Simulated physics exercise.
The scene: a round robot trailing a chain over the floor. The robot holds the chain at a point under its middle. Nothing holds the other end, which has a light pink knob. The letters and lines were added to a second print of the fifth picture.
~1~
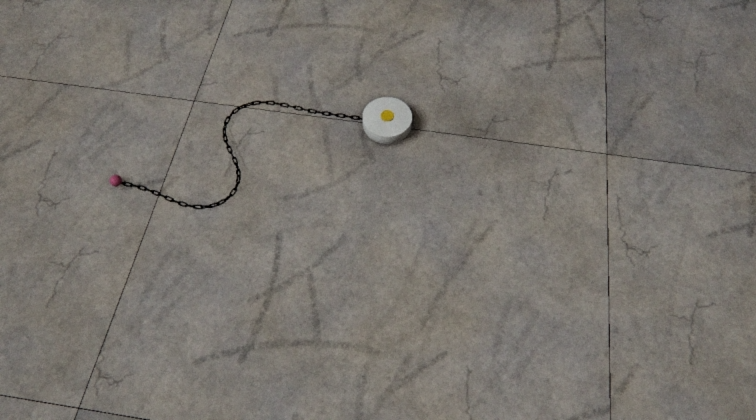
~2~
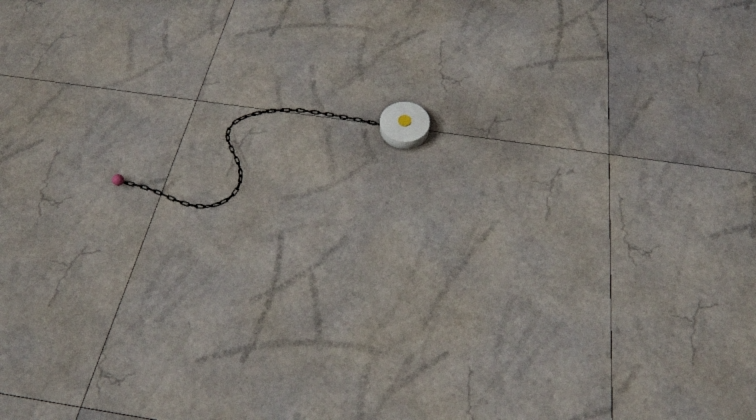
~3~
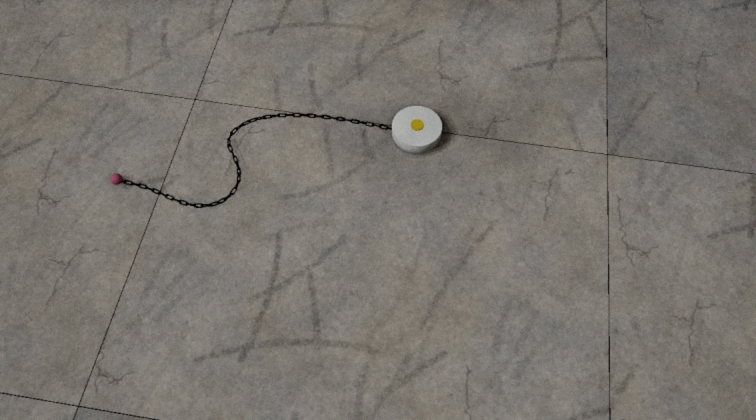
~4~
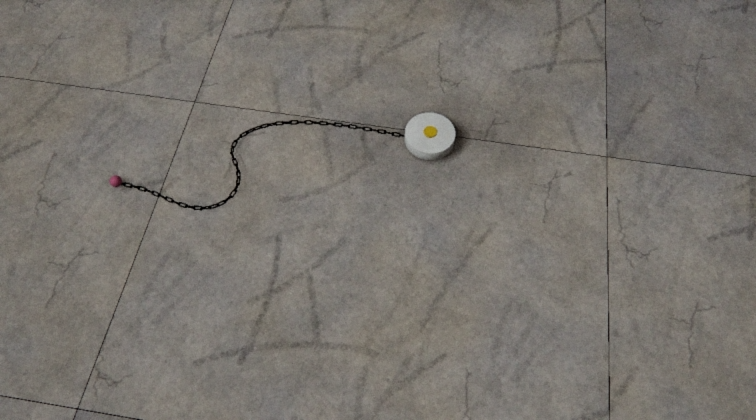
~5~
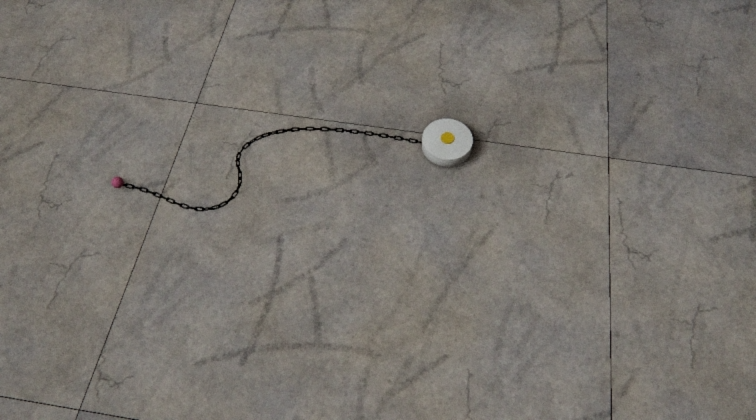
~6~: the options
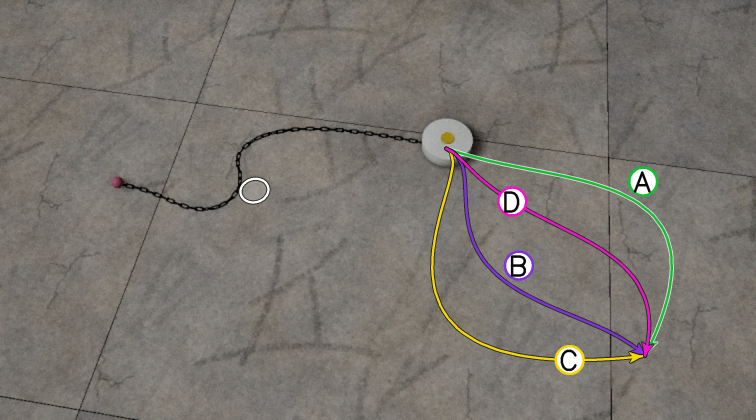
A round white robot with a yellow dot on top sits on a grey-brown floor of large, scuffed tiles with thin dark seams, seen from above at an angle. A dark chain curves in an S shape from the robot to a small pink knob at the left. The robot slides a short way right and slightly nearer, drawing the chain's upper bend straighter while the knob stays almost still.
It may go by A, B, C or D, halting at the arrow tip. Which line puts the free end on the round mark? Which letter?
D.
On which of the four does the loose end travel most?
That is A.
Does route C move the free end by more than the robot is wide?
Yes.
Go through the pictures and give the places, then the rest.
Free end (116, 181); robot (387, 121), in the first picture.
Robot (405, 126); free end (118, 180), in the second picture.
Robot (417, 130); free end (116, 179), in the third picture.
Robot (430, 137); free end (116, 181), in the fourth picture.
Robot (447, 143); free end (118, 182), in the fifth picture.
On the marked copy, A from (446, 148) via (620, 193) to (647, 352); B from (446, 148) via (496, 274) to (645, 356); C from (446, 148) via (444, 312) to (643, 356); D from (446, 148) via (572, 233) to (645, 356); the ring at (254, 190).
Taking D. A third of the way, robot (533, 208), middle of the chain (326, 180), free end (127, 184).
Two thirds of the way, robot (636, 272), middle of the chain (421, 212), free end (221, 186).
When it is over, robot (649, 353), middle of the chain (453, 229), free end (255, 188); the free end is on the ring.
As for the rest, A leaves the free end at (283, 179); B leaves the free end at (234, 201); C leaves the free end at (227, 212).
